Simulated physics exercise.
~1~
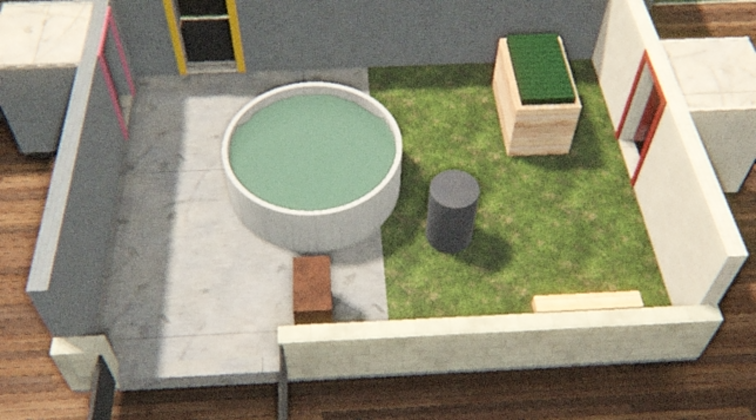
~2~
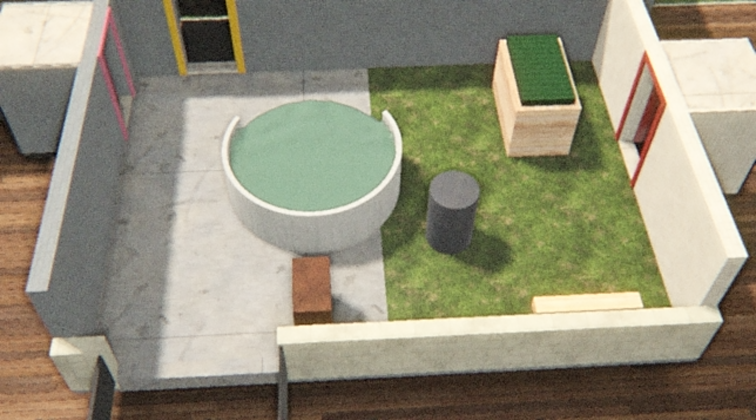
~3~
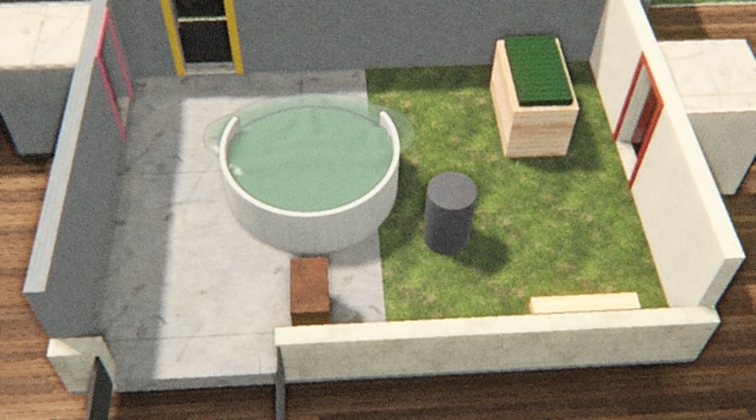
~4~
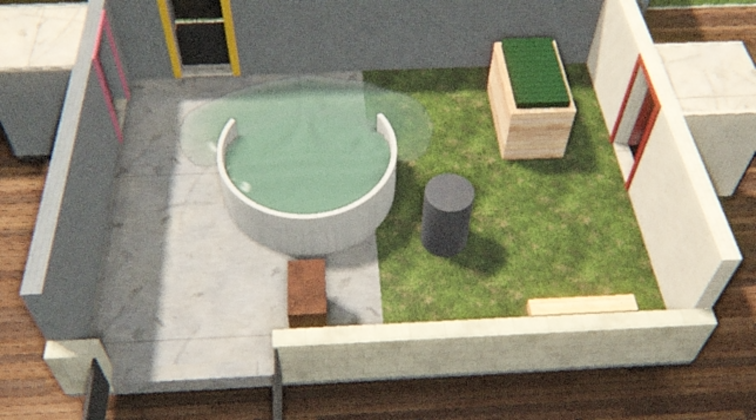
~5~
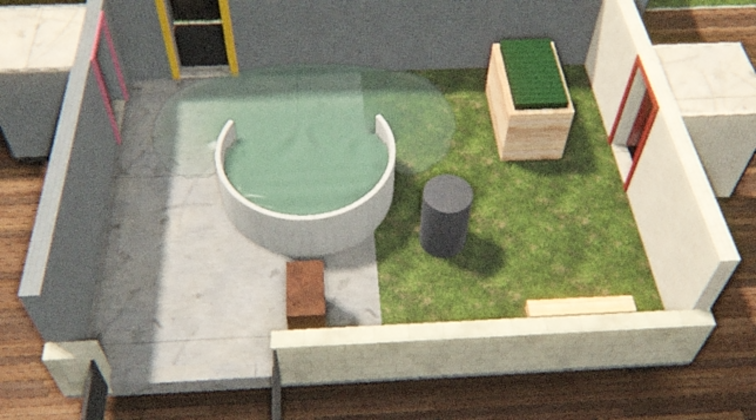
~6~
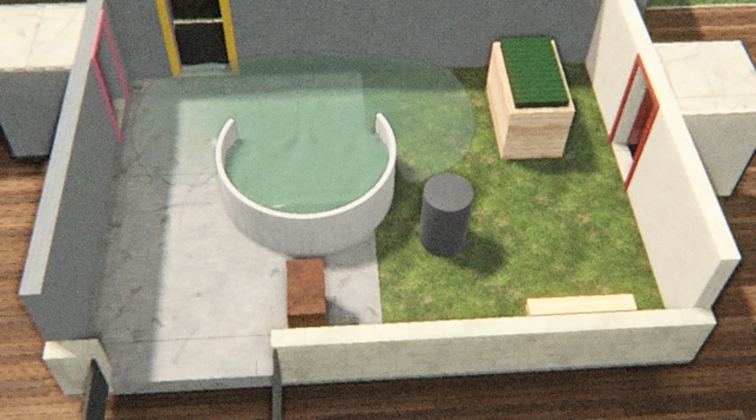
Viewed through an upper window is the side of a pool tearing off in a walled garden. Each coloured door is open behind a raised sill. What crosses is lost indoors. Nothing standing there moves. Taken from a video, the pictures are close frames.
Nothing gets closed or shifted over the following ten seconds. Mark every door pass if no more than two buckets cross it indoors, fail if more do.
Marks: Yellow door fail, red door fail, pink door fail.
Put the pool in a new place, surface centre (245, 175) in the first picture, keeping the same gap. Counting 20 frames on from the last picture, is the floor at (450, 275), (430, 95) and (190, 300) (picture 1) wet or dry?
Going through the three places: Out of reach, in the spill, out of reach.
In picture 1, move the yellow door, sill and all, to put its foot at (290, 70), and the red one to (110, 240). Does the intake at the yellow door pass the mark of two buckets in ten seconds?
Note - yellow door: Beyond the mark.
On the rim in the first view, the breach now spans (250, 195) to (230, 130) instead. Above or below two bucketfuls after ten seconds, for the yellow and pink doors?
In brief, the yellow door exceeds the mark and the pink door exceeds the mark.
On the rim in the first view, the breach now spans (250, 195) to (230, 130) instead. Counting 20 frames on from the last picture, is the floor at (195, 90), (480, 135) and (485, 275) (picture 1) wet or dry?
Soaked, untouched, untouched.
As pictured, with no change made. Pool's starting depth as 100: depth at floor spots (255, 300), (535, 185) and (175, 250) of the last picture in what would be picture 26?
0, 2 and 4 in a hundred, in turn.
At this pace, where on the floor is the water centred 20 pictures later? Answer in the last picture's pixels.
It is around (340, 135).
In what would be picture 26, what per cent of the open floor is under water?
Close to 60 in a hundred, I think.
A moment on, water covers 30 % of the floor; the yellow door far over two buckets in, the red door not reached, the pink door under two buckets in.
Next, water covers 35 % of the floor; the yellow door far over two buckets in, the red door not reached, the pink door over two buckets in.
Then, water covers 60 % of the floor; the yellow door far over two buckets in, the red door wet at the sill, nothing in, the pink door far over two buckets in.
Later, water covers 95 % of the floor; the yellow door far over two buckets in, the red door over two buckets in, the pink door far over two buckets in.
In the end, water covers 100 % of the floor; the yellow door far over two buckets in, the red door over two buckets in, the pink door far over two buckets in.
